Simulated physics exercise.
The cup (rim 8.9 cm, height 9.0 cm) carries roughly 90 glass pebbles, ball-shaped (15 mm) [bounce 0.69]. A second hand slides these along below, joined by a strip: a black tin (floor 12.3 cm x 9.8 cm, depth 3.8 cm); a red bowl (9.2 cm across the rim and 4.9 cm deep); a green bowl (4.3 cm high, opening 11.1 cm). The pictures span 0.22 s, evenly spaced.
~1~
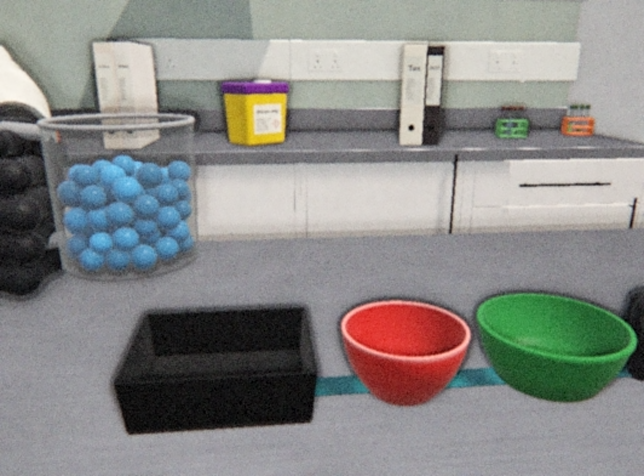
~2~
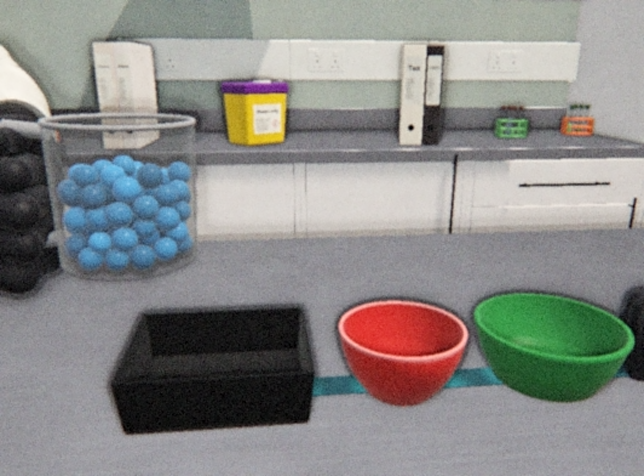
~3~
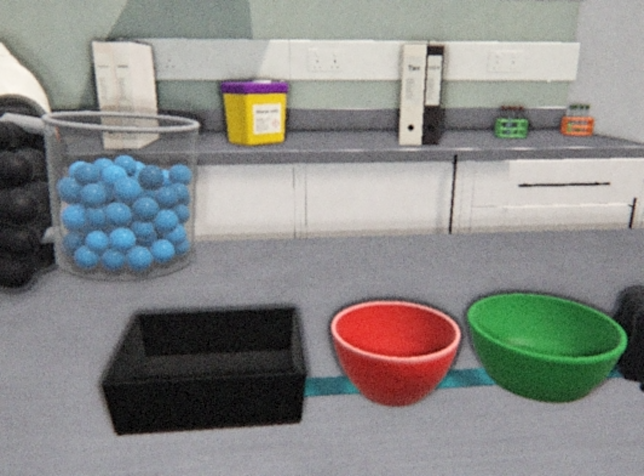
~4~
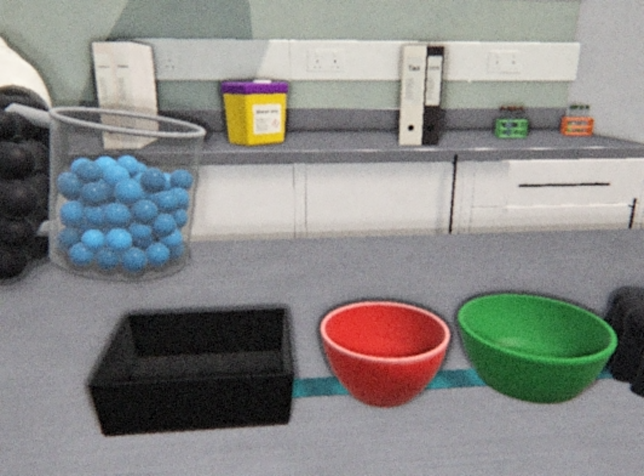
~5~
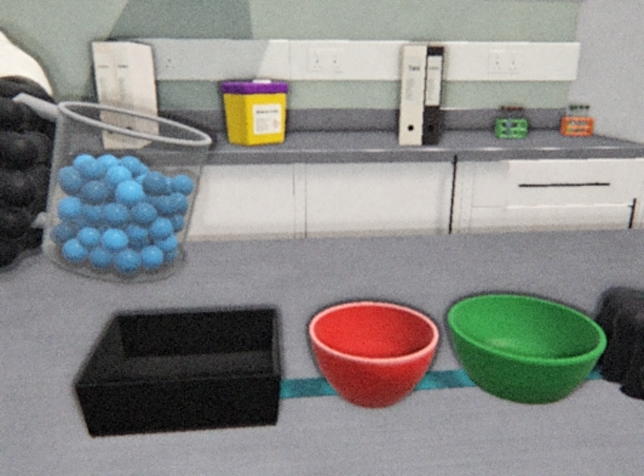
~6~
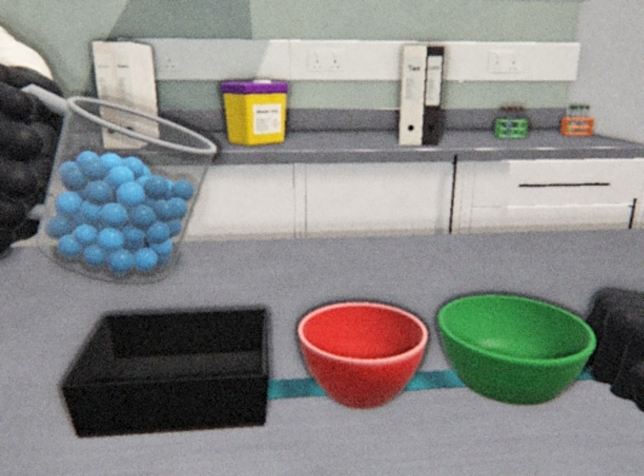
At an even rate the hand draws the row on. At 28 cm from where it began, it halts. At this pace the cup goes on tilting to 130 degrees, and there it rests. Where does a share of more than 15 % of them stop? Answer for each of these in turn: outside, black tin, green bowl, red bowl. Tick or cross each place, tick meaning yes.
Outside: Tick; black tin: Cross; green bowl: Tick; red bowl: Tick.
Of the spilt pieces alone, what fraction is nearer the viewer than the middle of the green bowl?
I'd estimate close to 60 in a hundred.
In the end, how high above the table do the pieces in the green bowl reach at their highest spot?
Roughly 3.0 cm.
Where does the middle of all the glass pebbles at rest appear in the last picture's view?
Around (140, 386).
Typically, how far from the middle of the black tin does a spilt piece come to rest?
I'd put it at around 40 cm, give or take.
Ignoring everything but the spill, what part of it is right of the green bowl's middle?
40 %.
Then, 0.51 s after the last picture, tilt 90 degrees; cup 100 %; middle of all pieces on or above the table near (115, 206).
Then, 0.93 s after the last picture, tilt 130 degrees; green bowl 25 %, cup 5 %, red bowl 30 %, outside 25 %, in the air 15 %; middle of all pieces on or above the table near (200, 352).
Then, 1.32 s after the last picture, tilt 130 degrees; green bowl 35 %, red bowl 25 %, outside 40 %; middle of all pieces on or above the table near (141, 389).
Then, 1.70 s after the last picture, tilt 130 degrees; green bowl 35 %, red bowl 25 %, outside 40 %; middle of all pieces on or above the table near (128, 380).
In the end, green bowl 35 %, cup 0 %, red bowl 25 %, outside 40 %, black tin 0 %.
